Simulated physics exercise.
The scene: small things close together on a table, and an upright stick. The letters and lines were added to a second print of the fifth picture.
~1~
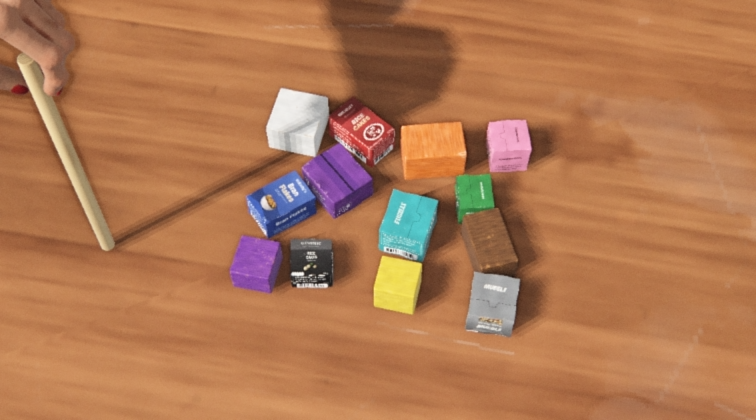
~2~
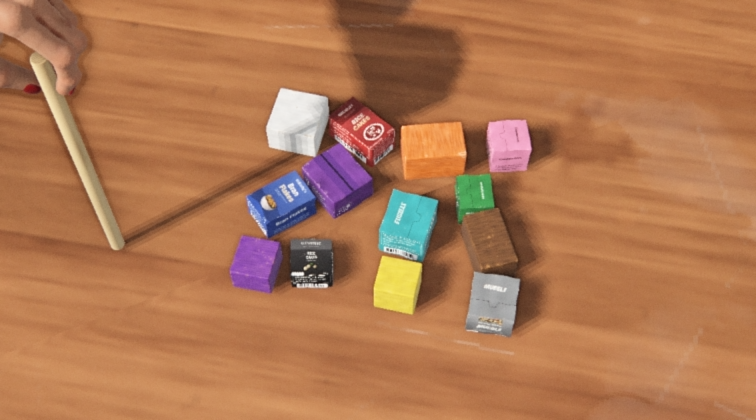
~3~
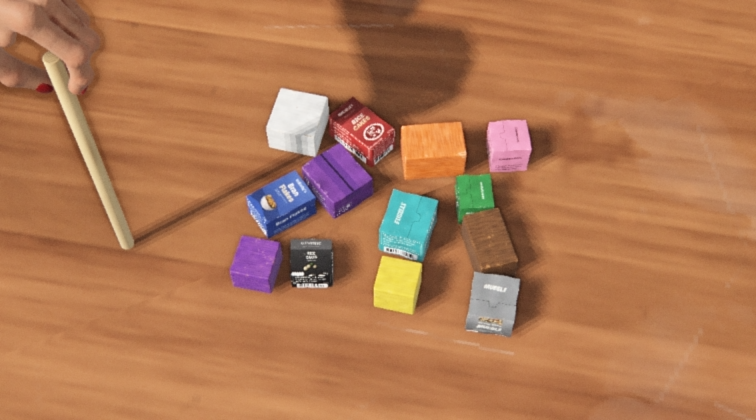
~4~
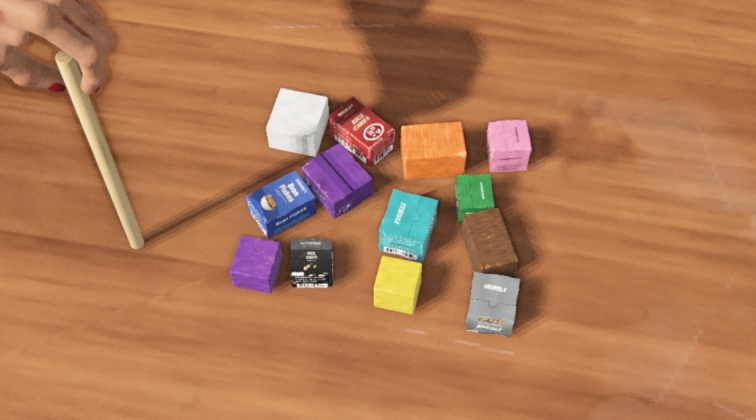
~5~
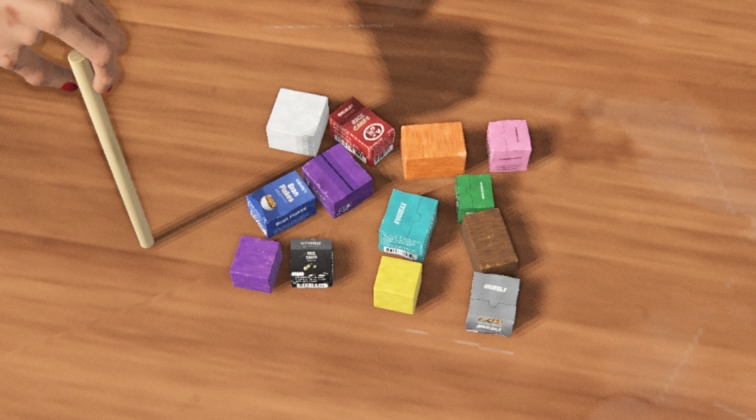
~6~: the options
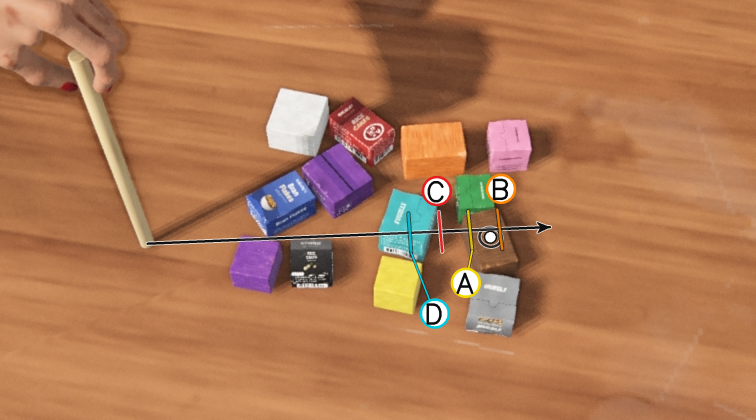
A hand with red nail polish slowly moving an upright wooden stick rightward beside a still cluster of colourful small boxes and blocks.
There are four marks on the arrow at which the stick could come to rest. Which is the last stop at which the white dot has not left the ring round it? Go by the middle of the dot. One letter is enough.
Stop at D.
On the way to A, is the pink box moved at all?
No.
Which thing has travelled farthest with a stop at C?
It is the turquoise packet.
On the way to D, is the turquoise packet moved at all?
Yes.
On the marked copy, A at (470, 231); B at (499, 229); C at (440, 232); D at (410, 233); the arrow from (148, 244) to (550, 227); the white dot at (491, 238).
Following D. Soon after the start, foot of the stick (242, 241).
Later, foot of the stick (335, 237); blue packet (307, 198); purple box (351, 164).
In the end, foot of the stick (410, 234); turquoise packet (442, 226); blue packet (307, 198); the dot is still in its ring.
As for the rest, A shifts the dotted thing to (534, 262); B shifts the dotted thing to (552, 274); C shifts the dotted thing to (510, 252).
